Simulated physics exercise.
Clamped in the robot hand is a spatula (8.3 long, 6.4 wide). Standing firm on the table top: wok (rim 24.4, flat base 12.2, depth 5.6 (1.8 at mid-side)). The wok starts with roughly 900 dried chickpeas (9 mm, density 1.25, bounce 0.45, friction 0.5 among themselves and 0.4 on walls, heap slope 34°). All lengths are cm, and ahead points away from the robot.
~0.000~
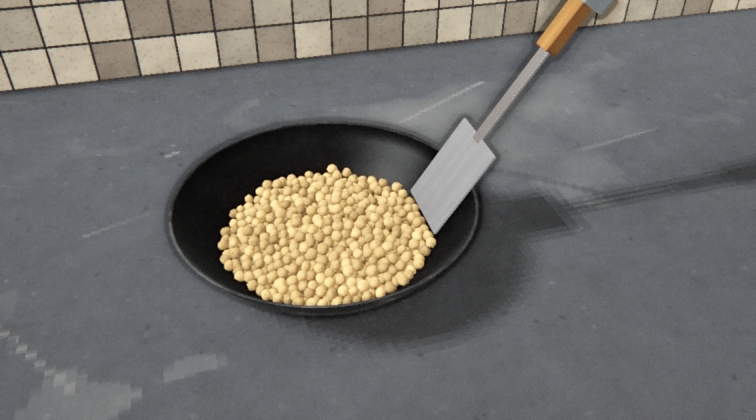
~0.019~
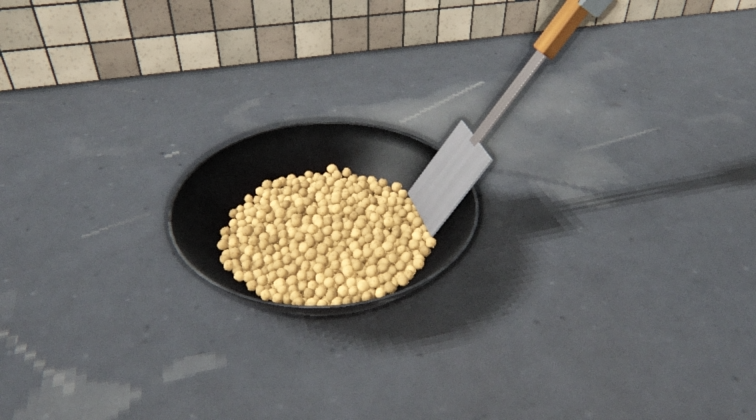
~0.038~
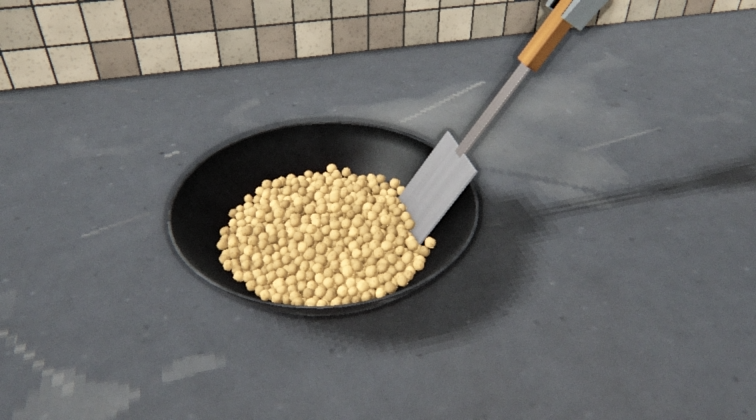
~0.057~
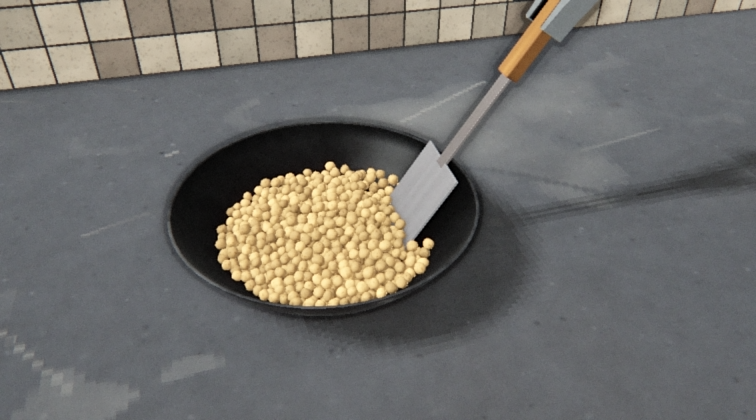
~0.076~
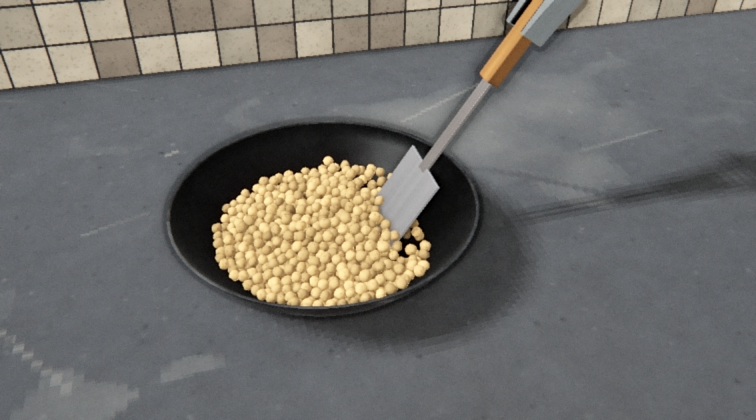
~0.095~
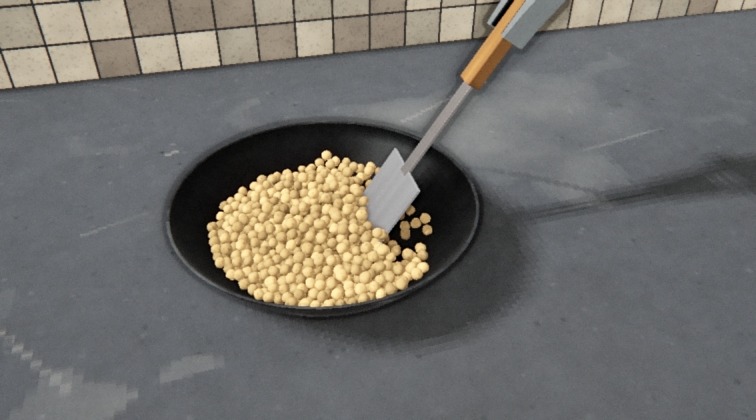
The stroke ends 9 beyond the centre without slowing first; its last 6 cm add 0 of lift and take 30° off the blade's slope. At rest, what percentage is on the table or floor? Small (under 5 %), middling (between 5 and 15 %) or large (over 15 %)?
Answer: Large; over 15 % of the dried chickpeas finish on the table or floor.
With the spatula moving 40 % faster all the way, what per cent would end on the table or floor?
Then about 30 per cent.
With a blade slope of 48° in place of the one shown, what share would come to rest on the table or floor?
Then about 20 per cent.
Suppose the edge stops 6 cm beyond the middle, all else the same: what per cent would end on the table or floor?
In that case some 0 per cent.
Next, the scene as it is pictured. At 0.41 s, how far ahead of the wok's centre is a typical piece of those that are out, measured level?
About 18 cm.
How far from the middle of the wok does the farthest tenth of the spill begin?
About 35 cm.
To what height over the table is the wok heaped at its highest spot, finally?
About 6.5 cm.
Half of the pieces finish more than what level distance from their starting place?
About 3 cm.
After 0.14 s, sloping 56°, highest piece 7 above the table; 900 in the wok.
After 0.19 s, sloping 44°, highest piece 7 above the table; 900 in the wok.
After 0.41 s, sloping 26°, highest piece 7 above the table; 713 in the wok, 154 on the table or floor, 33 on the blade or in flight.
After 1.46 s, sloping 26°, highest piece 6 above the table; 711 in the wok, 189 on the table or floor.
At rest, 711 in the wok, 189 on the table or floor. That is 21 % on the table or floor.
